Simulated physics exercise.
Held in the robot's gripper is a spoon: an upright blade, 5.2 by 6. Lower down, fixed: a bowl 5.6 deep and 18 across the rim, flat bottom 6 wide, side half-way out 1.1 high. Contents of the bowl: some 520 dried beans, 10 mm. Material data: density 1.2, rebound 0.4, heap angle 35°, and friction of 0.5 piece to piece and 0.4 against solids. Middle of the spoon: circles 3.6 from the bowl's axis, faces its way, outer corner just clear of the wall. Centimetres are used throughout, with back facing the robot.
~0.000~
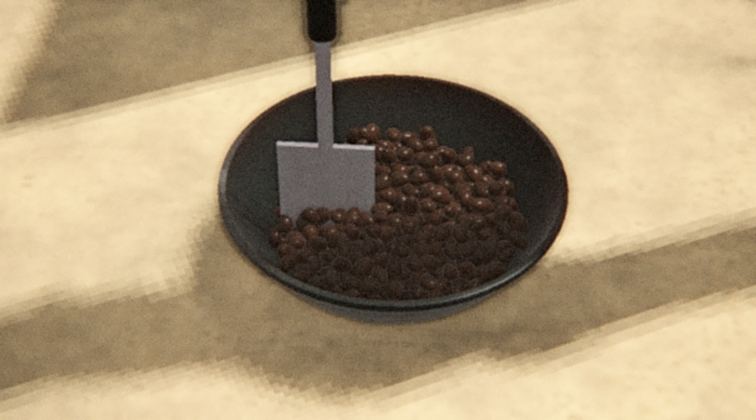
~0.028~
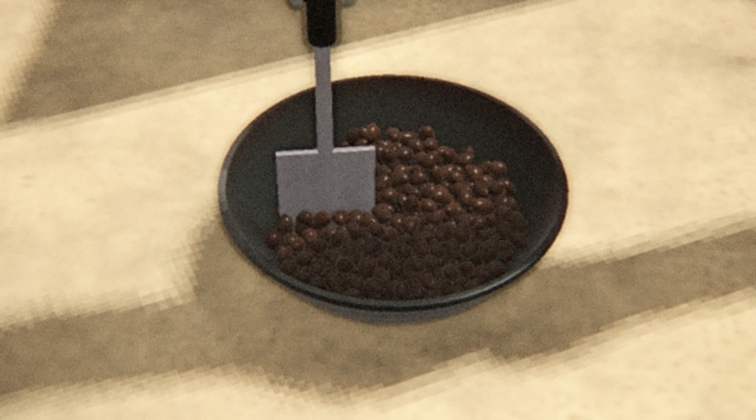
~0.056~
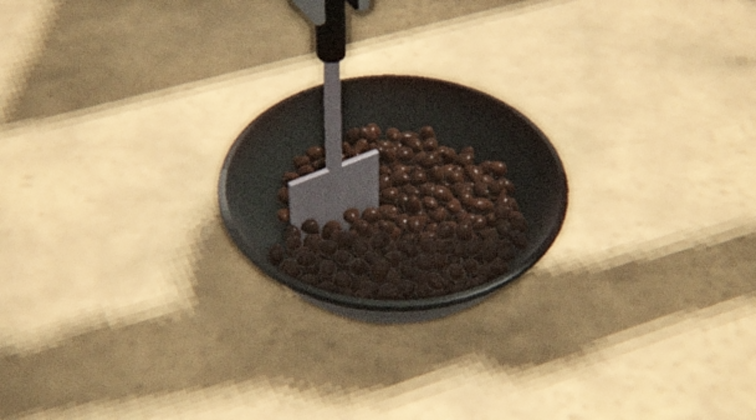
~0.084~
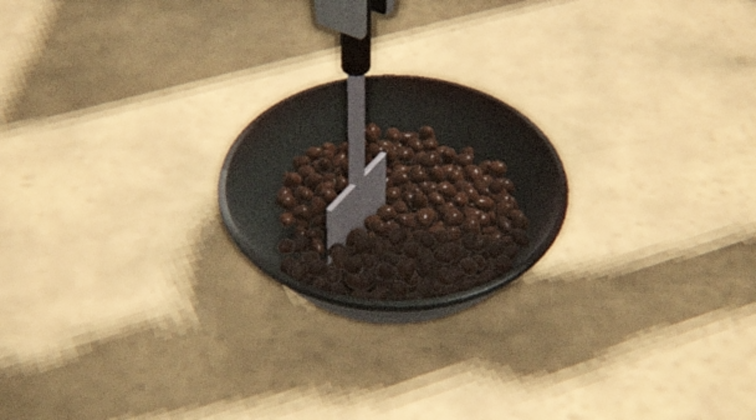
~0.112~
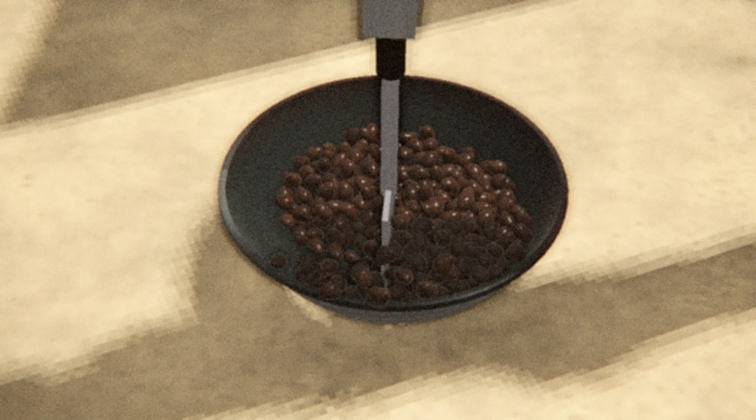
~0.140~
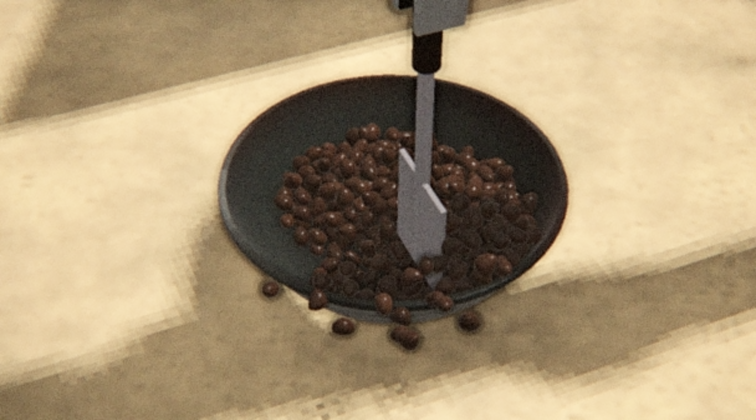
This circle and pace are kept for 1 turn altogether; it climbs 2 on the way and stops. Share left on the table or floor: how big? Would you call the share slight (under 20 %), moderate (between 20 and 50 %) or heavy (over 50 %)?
I would call it moderate.
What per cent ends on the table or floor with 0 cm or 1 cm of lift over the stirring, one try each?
Near 45 in a hundred, then 40 in a hundred.
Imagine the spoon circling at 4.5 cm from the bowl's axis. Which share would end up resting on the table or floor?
It would be near 15 per cent.
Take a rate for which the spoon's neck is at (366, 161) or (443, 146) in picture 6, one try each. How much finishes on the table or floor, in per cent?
Near 15 in a hundred for the first and near 30 in a hundred for the second.
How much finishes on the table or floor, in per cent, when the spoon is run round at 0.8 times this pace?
About 20 per cent.
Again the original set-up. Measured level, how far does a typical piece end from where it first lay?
Roughly 5 cm, measured level.
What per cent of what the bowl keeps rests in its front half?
Around 50 per cent of what the bowl keeps.
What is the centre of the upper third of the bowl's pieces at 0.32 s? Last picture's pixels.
Centre, approx.: (348, 134).
After 0.23 s, 206° round, highest piece 11 above the table; 462 in the bowl, 8 on the table or floor, 55 in flight or on the tool.
After 0.32 s, 296° round, highest piece 12 above the table; 413 in the bowl, 58 on the table or floor, 54 in flight or on the tool.
After 0.57 s, 0° round, highest piece 5 above the table; 380 in the bowl, 145 on the table or floor.
After 1.27 s, 0° round, highest piece 5 above the table; 380 in the bowl, 145 on the table or floor.
At rest, 380 in the bowl, 145 on the table or floor. That is 28 % on the table or floor.
